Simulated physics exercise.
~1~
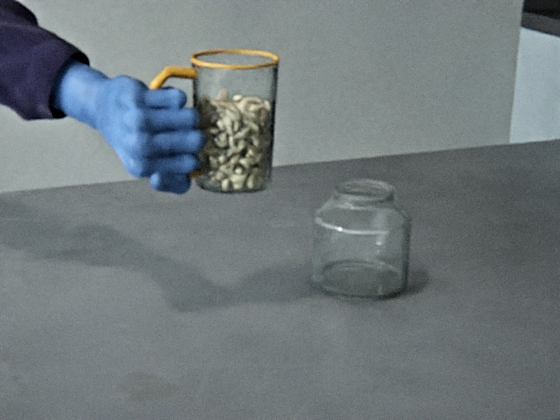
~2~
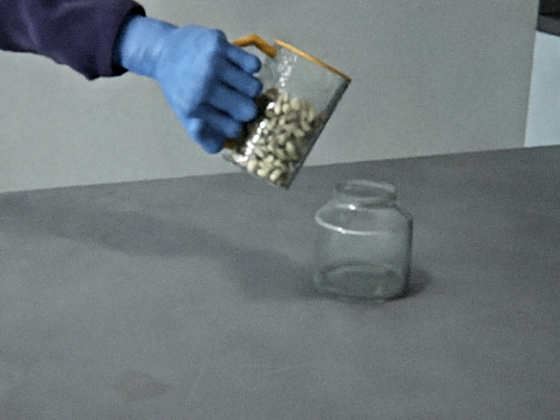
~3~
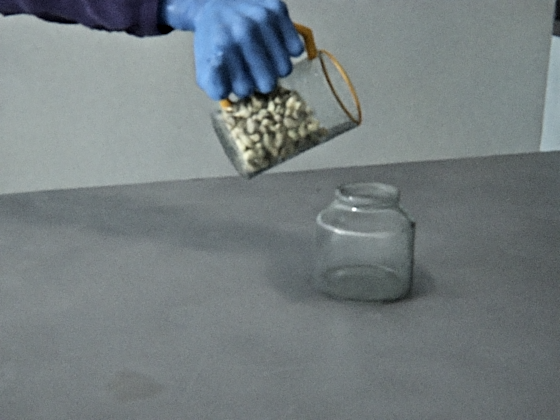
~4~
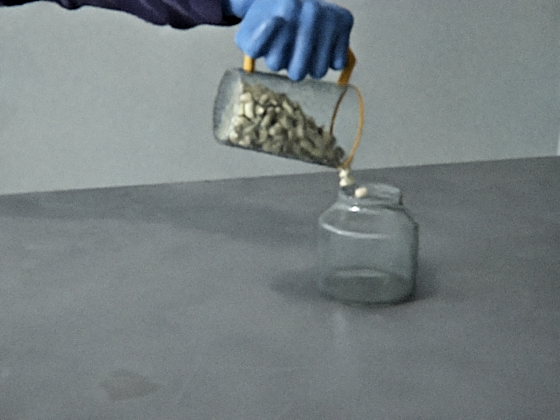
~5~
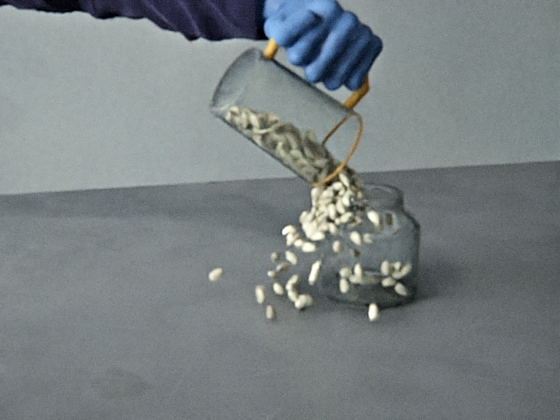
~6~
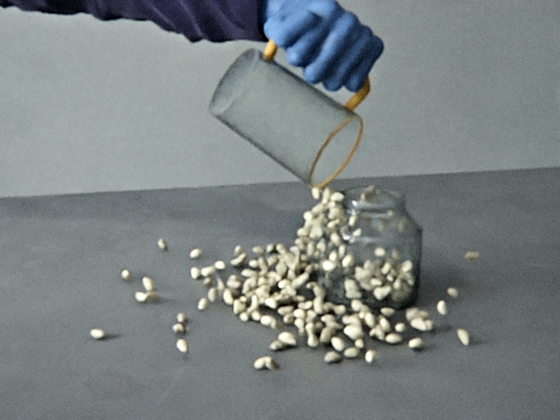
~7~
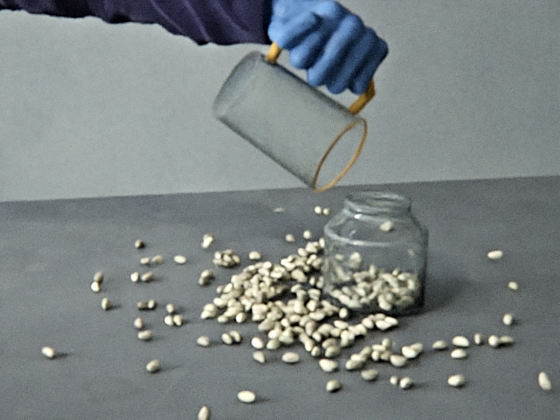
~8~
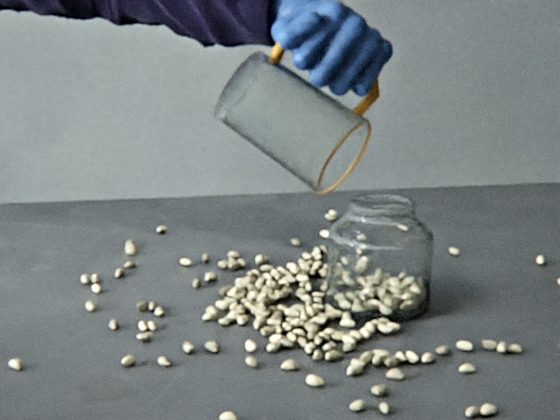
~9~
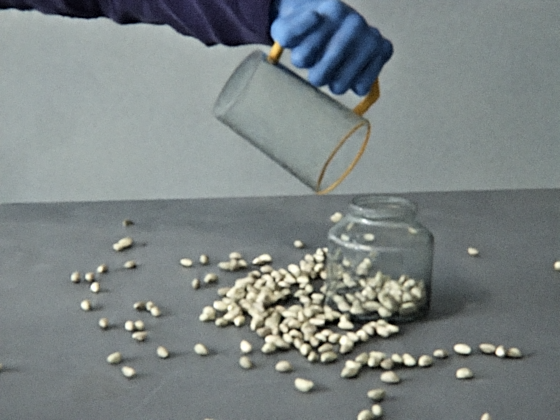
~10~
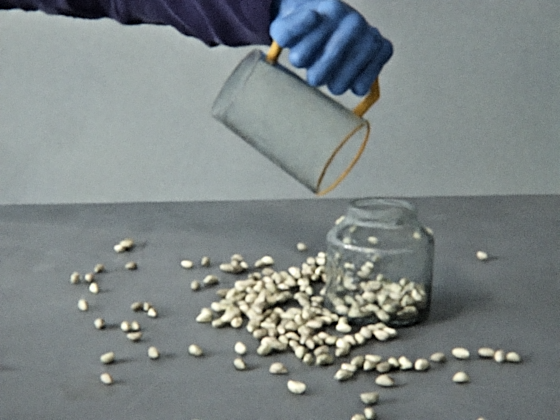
Blue-gloved hand tipping white beans from a clear cup toward a glass jar, most spilling across the grey table, some landing inside.
